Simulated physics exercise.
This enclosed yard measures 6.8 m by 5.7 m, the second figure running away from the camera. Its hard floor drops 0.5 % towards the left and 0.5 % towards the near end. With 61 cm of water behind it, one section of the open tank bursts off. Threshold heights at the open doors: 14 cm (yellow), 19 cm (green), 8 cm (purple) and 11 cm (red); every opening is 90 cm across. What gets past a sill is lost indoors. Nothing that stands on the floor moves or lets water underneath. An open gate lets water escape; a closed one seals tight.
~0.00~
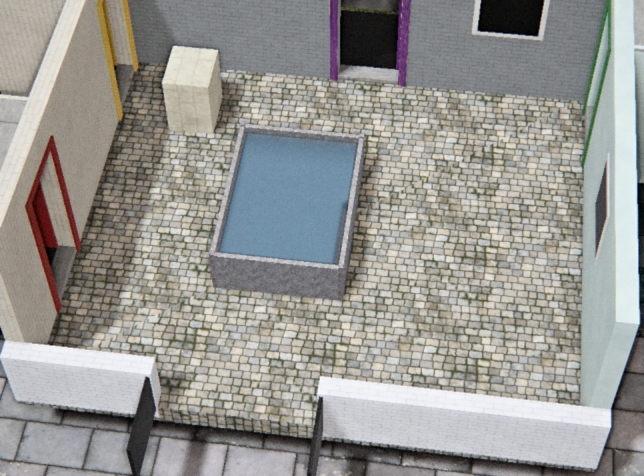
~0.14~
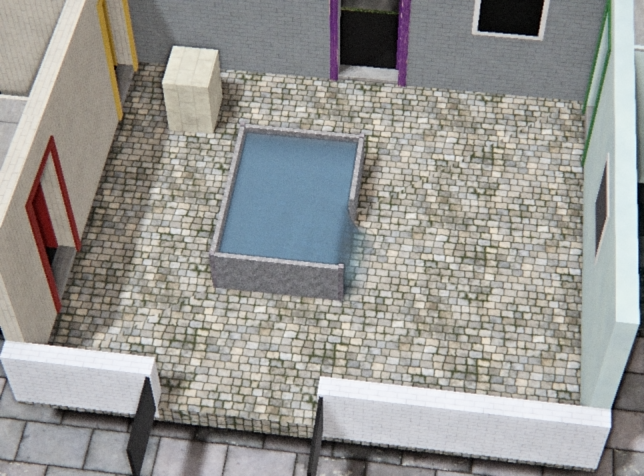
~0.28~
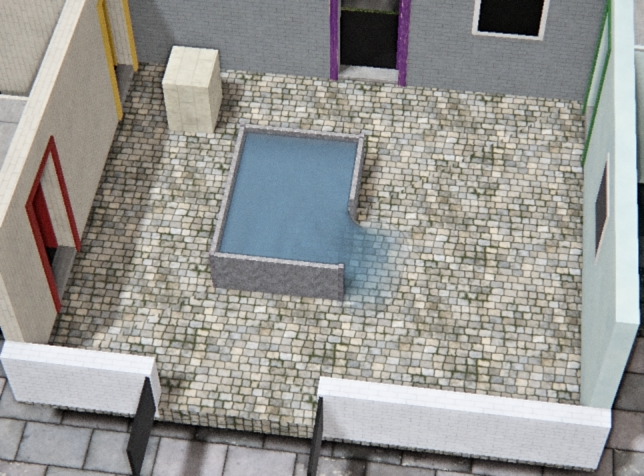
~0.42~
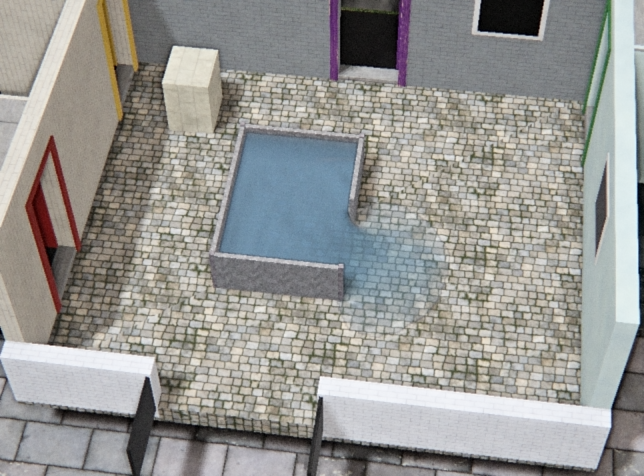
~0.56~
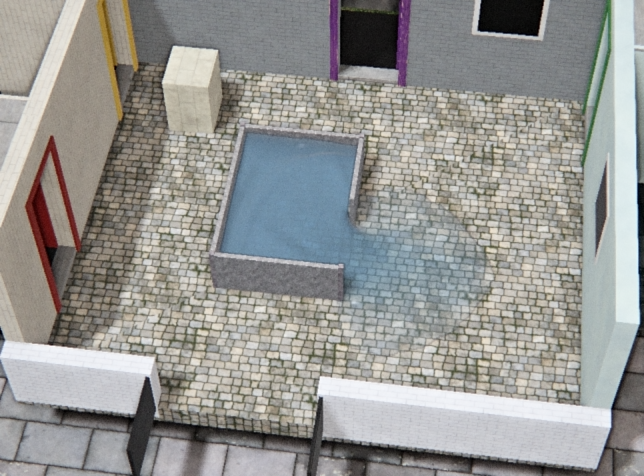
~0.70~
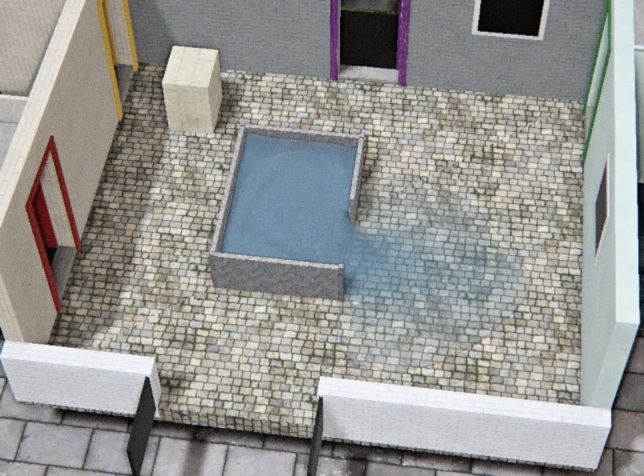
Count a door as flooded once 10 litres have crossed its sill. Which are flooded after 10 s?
Within that time: At the yellow door it keeps below the limit; at the green door it keeps below the limit; at the purple door it does not reach the limit; at the red door it does not reach the limit.
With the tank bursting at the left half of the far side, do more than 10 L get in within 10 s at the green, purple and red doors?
Then: Green not over, purple over, red below.
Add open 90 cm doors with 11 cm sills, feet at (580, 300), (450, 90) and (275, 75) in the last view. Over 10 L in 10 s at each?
In that order: Above, below, under.
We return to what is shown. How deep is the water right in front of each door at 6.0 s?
In cm: Yellow 0, green 11, purple 4, red 0.
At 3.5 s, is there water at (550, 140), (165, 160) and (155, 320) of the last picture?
In that order: Wet, still dry, not reached.
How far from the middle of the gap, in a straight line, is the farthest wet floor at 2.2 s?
About 4.2 m.
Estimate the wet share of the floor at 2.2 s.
Some 35 per cent of it.
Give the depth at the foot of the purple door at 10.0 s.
Some 4.0 cm.
After 1.4 s water covers 30 % of the floor and is deepest (31 cm) near (356, 280); yellow door not reached, green door not reached, purple door not reached, red door not reached.
After 2.2 s water covers 35 % of the floor and is deepest (40 cm) near (574, 424); yellow door not reached, green door 5 cm at the sill, 0 L in, purple door not reached, red door not reached.
After 3.5 s water covers 40 % of the floor and is deepest (23 cm) near (576, 303); yellow door not reached, green door 7 cm at the sill, 0 L in, purple door not reached, red door not reached.
After 6.0 s water covers 75 % of the floor and is deepest (14 cm) near (555, 119); yellow door not reached, green door 11 cm at the sill, 0 L in, purple door 4 cm at the sill, 0 L in, red door not reached.
After 10.0 s water covers 95 % of the floor and is deepest (10 cm) near (107, 162); yellow door 8 cm at the sill, 0 L in, green door 7 cm at the sill, 0 L in, purple door 4 cm at the sill, 0 L in, red door 6 cm at the sill, 0 L in.
